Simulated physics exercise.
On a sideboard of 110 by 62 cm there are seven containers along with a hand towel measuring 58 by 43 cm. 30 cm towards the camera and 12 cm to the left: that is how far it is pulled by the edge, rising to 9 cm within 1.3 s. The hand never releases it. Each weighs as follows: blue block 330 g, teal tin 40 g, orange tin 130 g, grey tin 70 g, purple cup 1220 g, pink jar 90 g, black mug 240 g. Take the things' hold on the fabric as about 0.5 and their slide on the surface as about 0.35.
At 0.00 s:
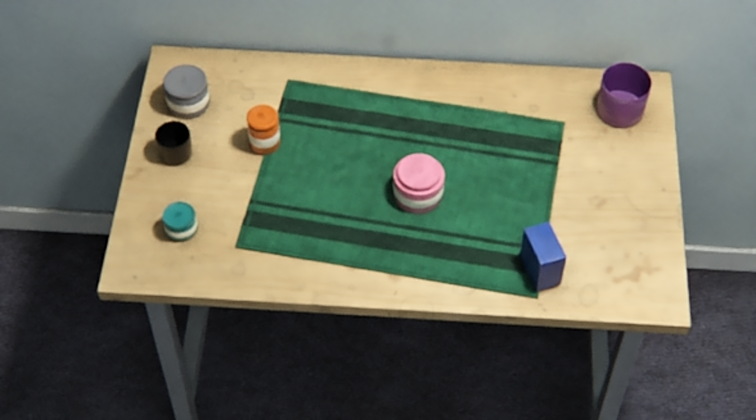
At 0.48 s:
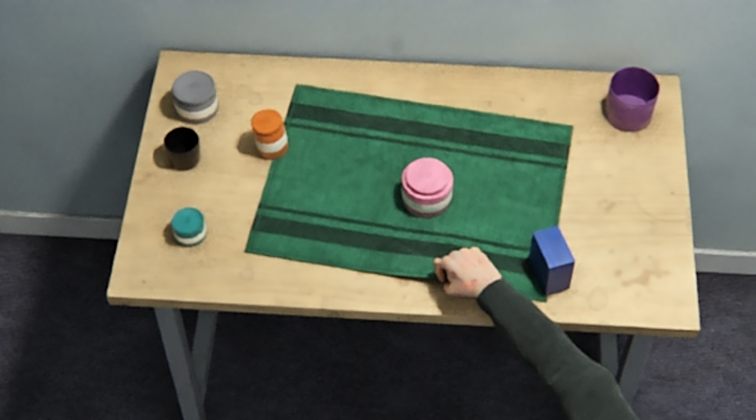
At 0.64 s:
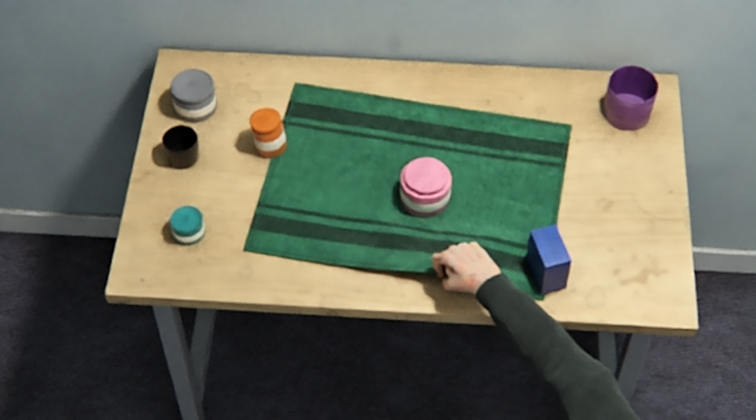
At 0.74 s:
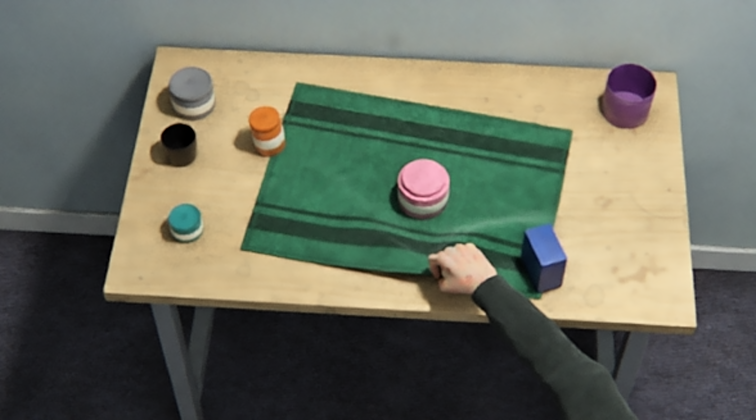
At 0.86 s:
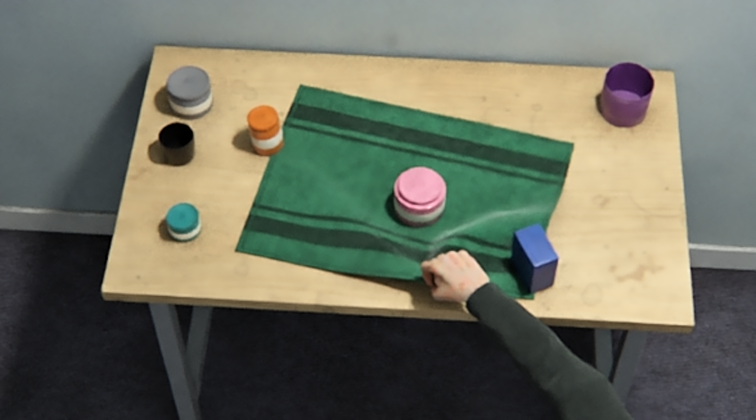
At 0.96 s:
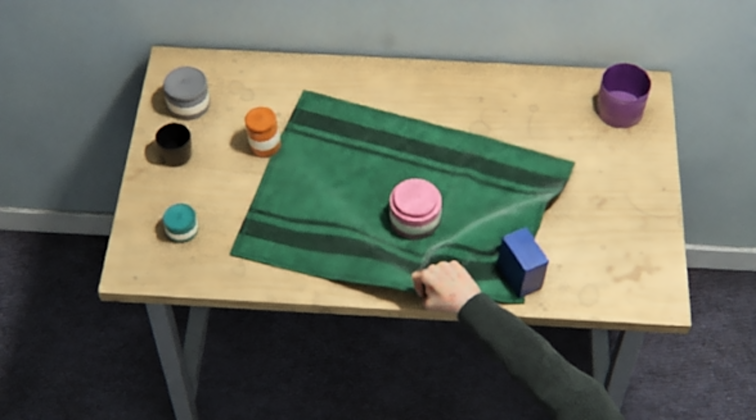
A hand reached in and pulled the green towel toward the front edge of the table, wrinkling and twisting it, and the pink jar and blue block on top shifted a little along with it.
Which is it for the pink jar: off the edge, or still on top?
I think it's a goner.
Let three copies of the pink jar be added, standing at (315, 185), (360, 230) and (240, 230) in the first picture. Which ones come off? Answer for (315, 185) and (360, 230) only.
The first one tips off, and the other tips off.
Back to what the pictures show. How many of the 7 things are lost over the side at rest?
After counting, the figure is 2.
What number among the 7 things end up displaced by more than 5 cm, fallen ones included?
Counting them up, I get 2.
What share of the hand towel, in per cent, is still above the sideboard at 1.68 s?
Share within the edges: Approx. 50 %.
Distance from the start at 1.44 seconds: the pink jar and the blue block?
The pink jar is about 25 cm off and the blue block about 10 cm.
At 1.2 s, 90 % of the hand towel is still over the top; pink jar 15 cm off its start, blue block 9 cm off its start.
At 1.4 s, 70 % of the hand towel is still over the top; pink jar 24 cm off its start, blue block 11 cm off its start.
At 1.7 s, 50 % of the hand towel is still over the top; pink jar 33 cm off its start at (365, 314), blue block 15 cm off its start at (496, 317).
At 1.9 s, 15 % of the hand towel is still over the top; pink jar over the edge, blue block over the edge.
At 3.5 s, 10 % of the hand towel is still over the top; pink jar over the edge, blue block over the edge.
